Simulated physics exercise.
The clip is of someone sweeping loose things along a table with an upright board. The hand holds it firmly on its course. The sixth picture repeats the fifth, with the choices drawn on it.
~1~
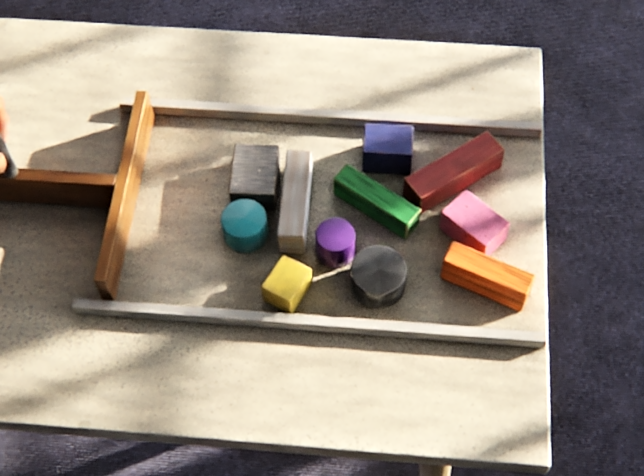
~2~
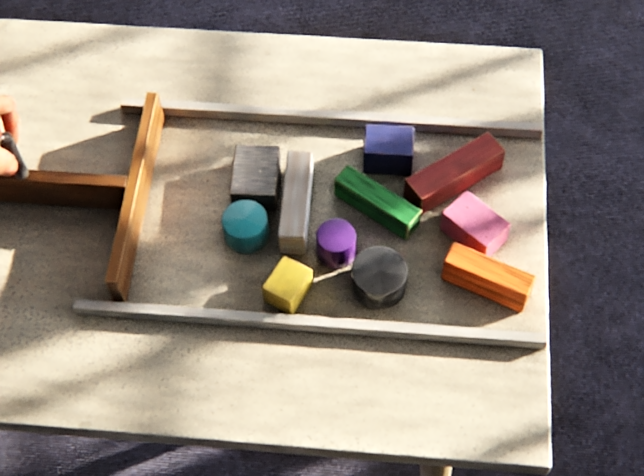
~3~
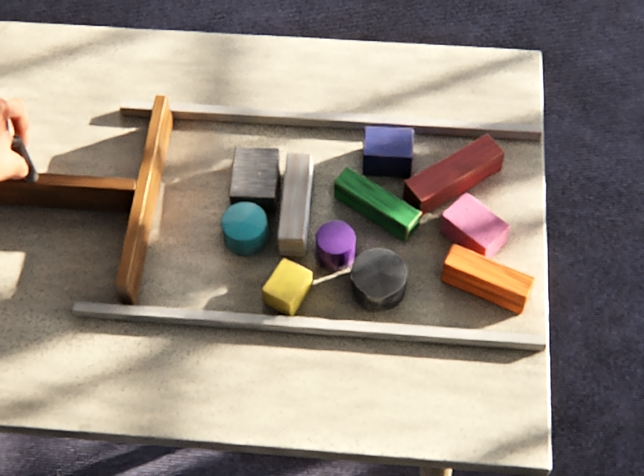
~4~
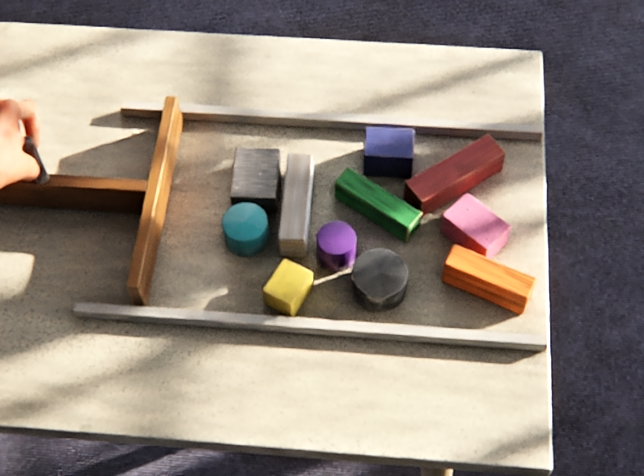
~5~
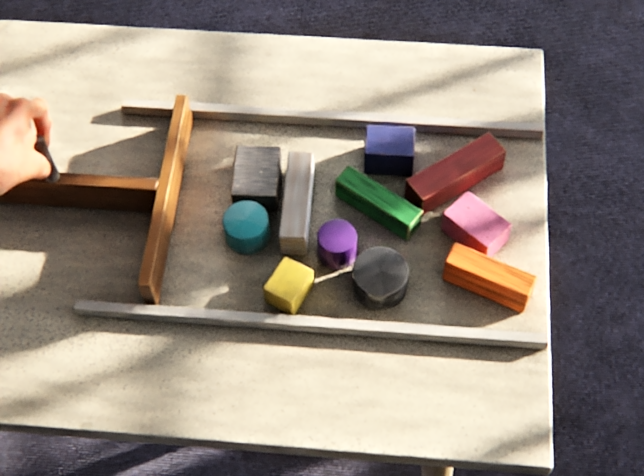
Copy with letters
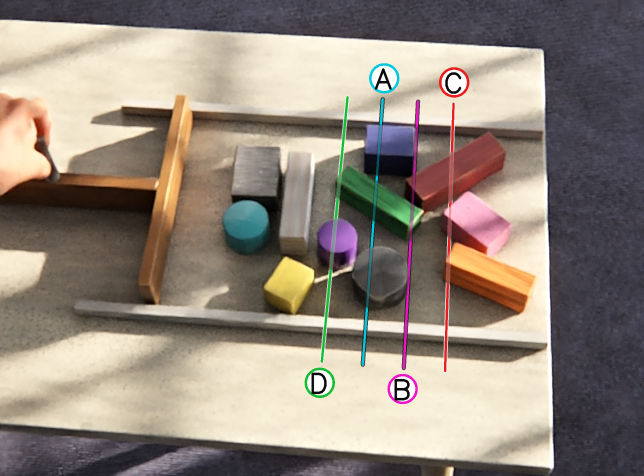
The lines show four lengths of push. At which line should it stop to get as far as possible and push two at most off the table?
At B, and not beyond.
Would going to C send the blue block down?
By then, no.
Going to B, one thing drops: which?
It is the pink block.
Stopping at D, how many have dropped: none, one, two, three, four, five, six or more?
By then, none.
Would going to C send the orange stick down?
By then, yes.
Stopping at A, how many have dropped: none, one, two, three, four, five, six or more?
In all, none.
On the marked copy, A at (373, 222); B at (411, 225); C at (450, 227); D at (336, 220).
With B. Early on, board (252, 190); purple tin (347, 245); grey block (287, 180).
Further on, board (341, 196); orange stick (501, 288); pink block (492, 226).
At the end, board (408, 200); pink block over the edge; red bar (544, 169); one fallen.
As for the rest, A is within the limit but short; C drops four; D is within the limit but short.
